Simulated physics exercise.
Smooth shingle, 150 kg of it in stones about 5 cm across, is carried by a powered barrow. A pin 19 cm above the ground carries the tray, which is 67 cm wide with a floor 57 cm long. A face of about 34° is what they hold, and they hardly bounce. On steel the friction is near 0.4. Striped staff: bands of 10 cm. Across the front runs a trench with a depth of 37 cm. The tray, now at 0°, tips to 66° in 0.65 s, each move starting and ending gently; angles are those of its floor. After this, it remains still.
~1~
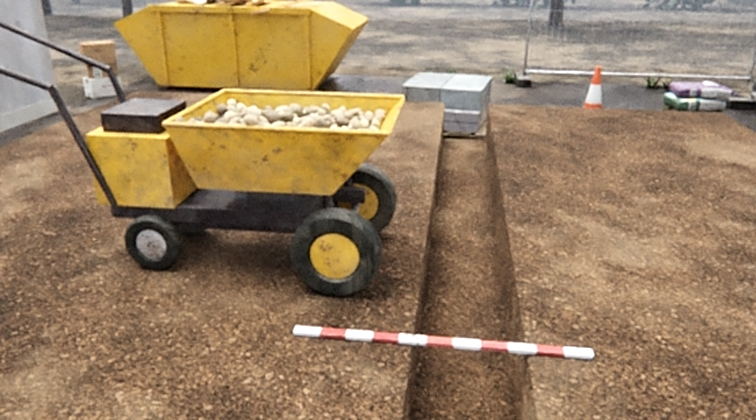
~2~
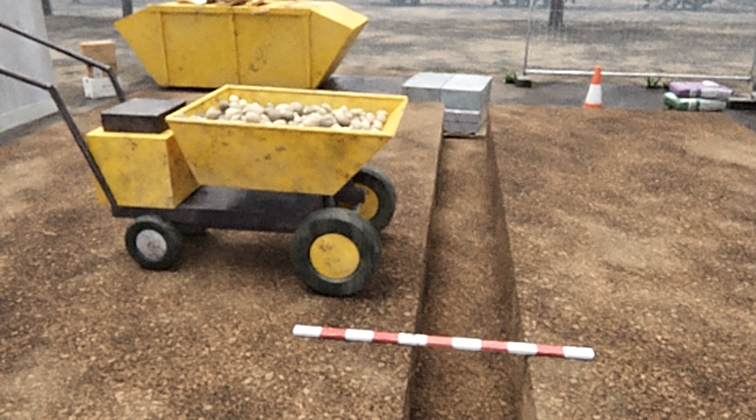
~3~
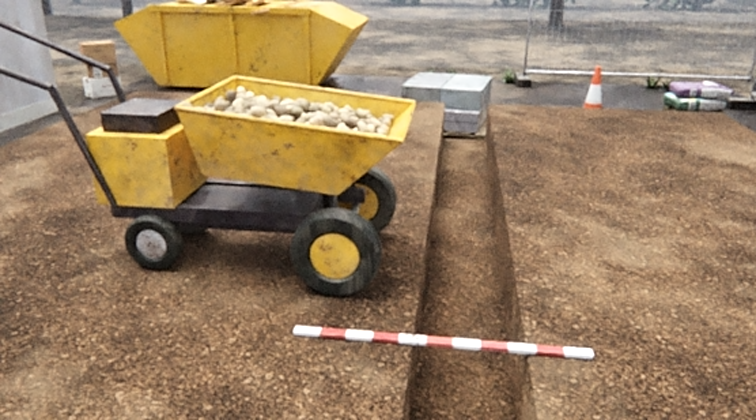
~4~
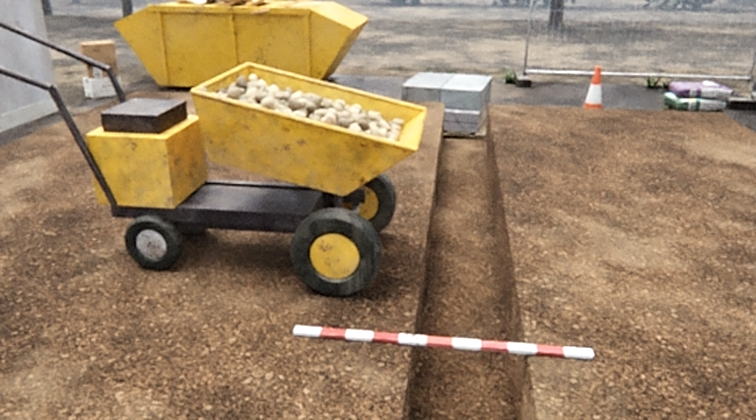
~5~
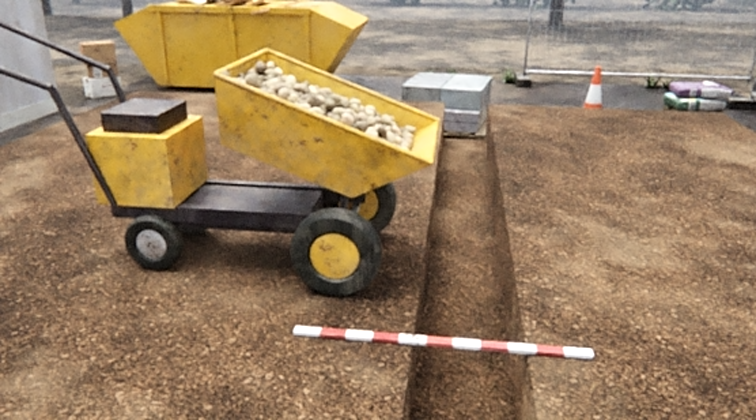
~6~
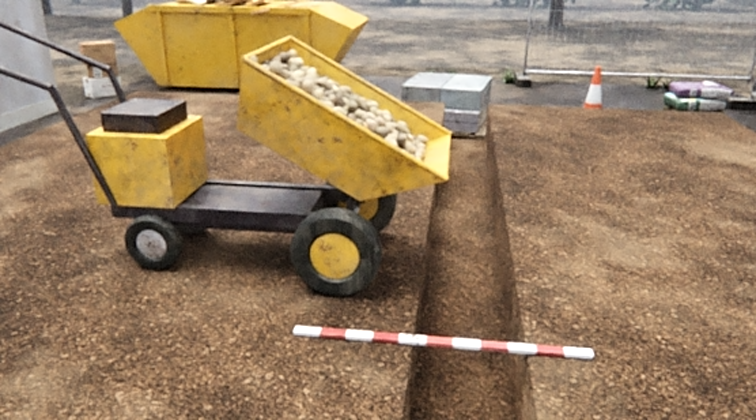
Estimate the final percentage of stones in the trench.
I would say 38 percent.
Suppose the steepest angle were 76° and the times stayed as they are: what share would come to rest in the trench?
Near 45 per cent then.
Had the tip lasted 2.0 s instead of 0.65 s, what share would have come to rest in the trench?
With that change, it comes to around 60 per cent.
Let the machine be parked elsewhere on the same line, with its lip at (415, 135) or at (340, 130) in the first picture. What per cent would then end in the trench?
I'd expect close to 25 per cent at the first and 80 per cent at the second.
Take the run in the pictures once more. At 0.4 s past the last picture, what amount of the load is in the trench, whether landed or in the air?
I'd put it near 15 per cent.
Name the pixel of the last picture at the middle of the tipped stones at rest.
The resting stones are centred at roughly (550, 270).
Then, 0.2 s after the last picture the floor is at 56°, 100 % in the tray; the foremost stones are at (464, 210).
Then, 0.4 s after the last picture the floor is at 66°, 73 % in the tray, 13 % in the trench, 15 % past the trench; the foremost stones are at (548, 256).
Then, 0.8 s after the last picture the floor is at 66°, 19 % in the tray, 21 % in the trench, 60 % past the trench; the foremost stones are at (751, 290).
Then, 2.8 s after the last picture the floor is at 66°, 0 % in the tray, 38 % in the trench, 62 % past the trench; the foremost stones are past the picture's edge.
